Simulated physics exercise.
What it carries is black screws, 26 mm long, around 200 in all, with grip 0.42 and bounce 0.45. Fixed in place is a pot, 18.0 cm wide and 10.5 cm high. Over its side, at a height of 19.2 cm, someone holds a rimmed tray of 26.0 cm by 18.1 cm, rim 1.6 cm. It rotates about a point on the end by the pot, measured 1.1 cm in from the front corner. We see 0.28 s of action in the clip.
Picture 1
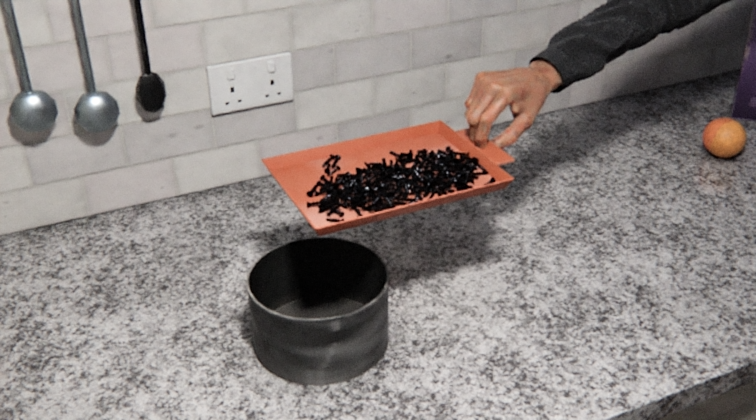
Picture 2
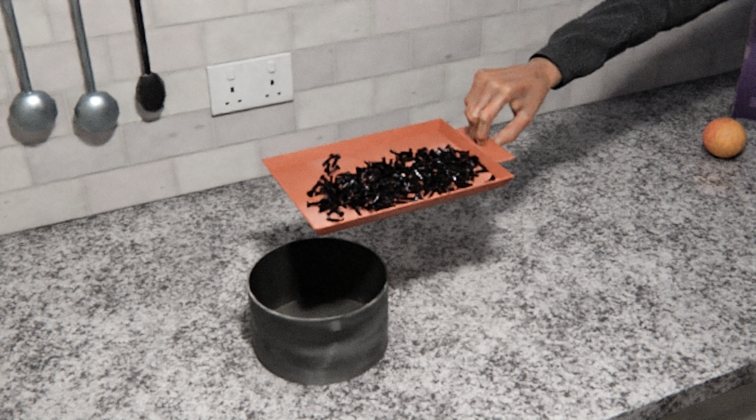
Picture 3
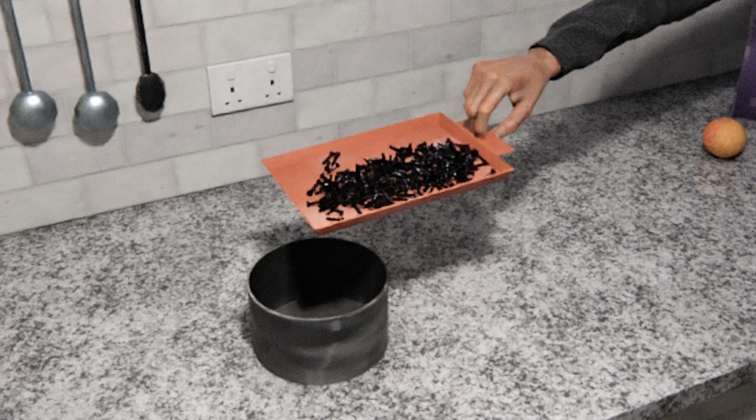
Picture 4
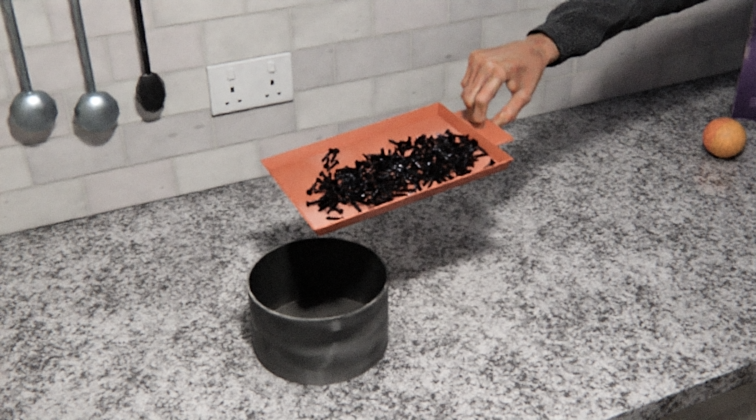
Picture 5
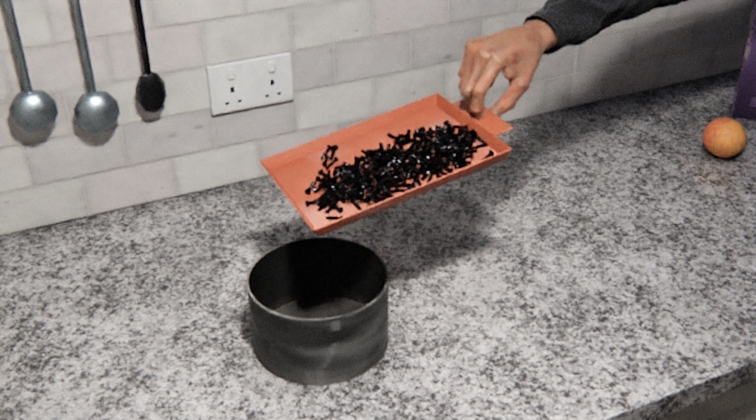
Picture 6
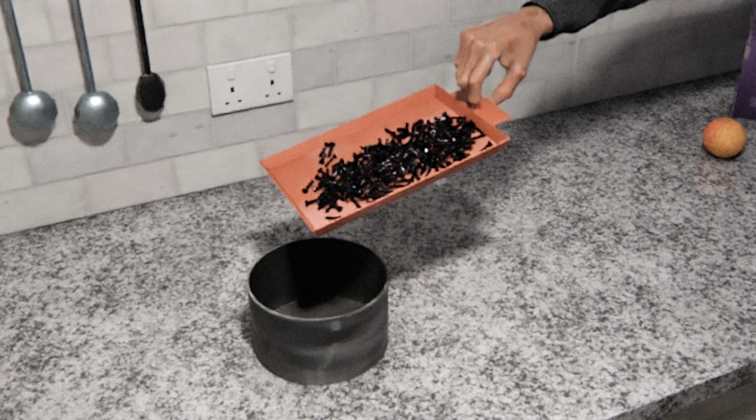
In this clip, a hand holds an orange rimmed tray of small black screws over the side of a dark pot on a speckled countertop, then raises the tray's right end, slowly tilting it down toward the left.
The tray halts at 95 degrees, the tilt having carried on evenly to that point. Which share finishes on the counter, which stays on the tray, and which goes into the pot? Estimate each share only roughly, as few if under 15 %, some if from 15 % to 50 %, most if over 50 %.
Roughly: Counter some, left on the tray few, pot most.
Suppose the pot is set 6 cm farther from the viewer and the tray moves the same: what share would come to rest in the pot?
I'd say some 70 per cent would end up there.
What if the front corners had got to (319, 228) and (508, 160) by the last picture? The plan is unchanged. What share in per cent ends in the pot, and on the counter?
Pot 35 % / counter 65 %.
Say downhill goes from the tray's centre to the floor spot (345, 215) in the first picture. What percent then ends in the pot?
Roughly 55 percent of them.
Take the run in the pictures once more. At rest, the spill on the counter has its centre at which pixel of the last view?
Around (235, 306).
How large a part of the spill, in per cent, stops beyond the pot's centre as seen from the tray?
Roughly 90 per cent.
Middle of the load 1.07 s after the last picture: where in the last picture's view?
My estimate is roughly (282, 328).
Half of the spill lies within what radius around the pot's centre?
About 16 centimetres.
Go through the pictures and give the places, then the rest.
In the first frame, tray tilt 0 degrees, front corners at (319, 224) and (506, 177); middle of the pieces at (398, 182); pot at (318, 276).
In the second frame, tray tilt 1 degrees, front corners at (319, 224) and (506, 175); middle of the pieces at (398, 181).
In the third frame, tray tilt 3 degrees, front corners at (318, 224) and (506, 168), lowest corner left front; middle of the pieces at (397, 177).
In the fourth frame, tray tilt 6 degrees, front corners at (318, 225) and (505, 158), lowest corner left front; middle of the pieces at (397, 172).
In the fifth frame, tray tilt 10 degrees, front corners at (317, 225) and (504, 148), lowest corner left front; middle of the pieces at (395, 168).
In the sixth frame, tray tilt 13 degrees, front corners at (316, 225) and (502, 139), lowest corner left front; middle of the pieces at (394, 163); pot at (318, 276).
Then, 0.64 s after the last picture, tilt 51 degrees; the tray holds 90 %, the pot 0 %.
Then, 1.07 s after the last picture, tilt 77 degrees; the tray holds 15 %, the pot 55 %.
Then, 1.58 s after the last picture, tilt 95 degrees; the tray holds 0 %, the pot 70 %.
In the end, counter 30 %, tray 0 %, pot 70 %.
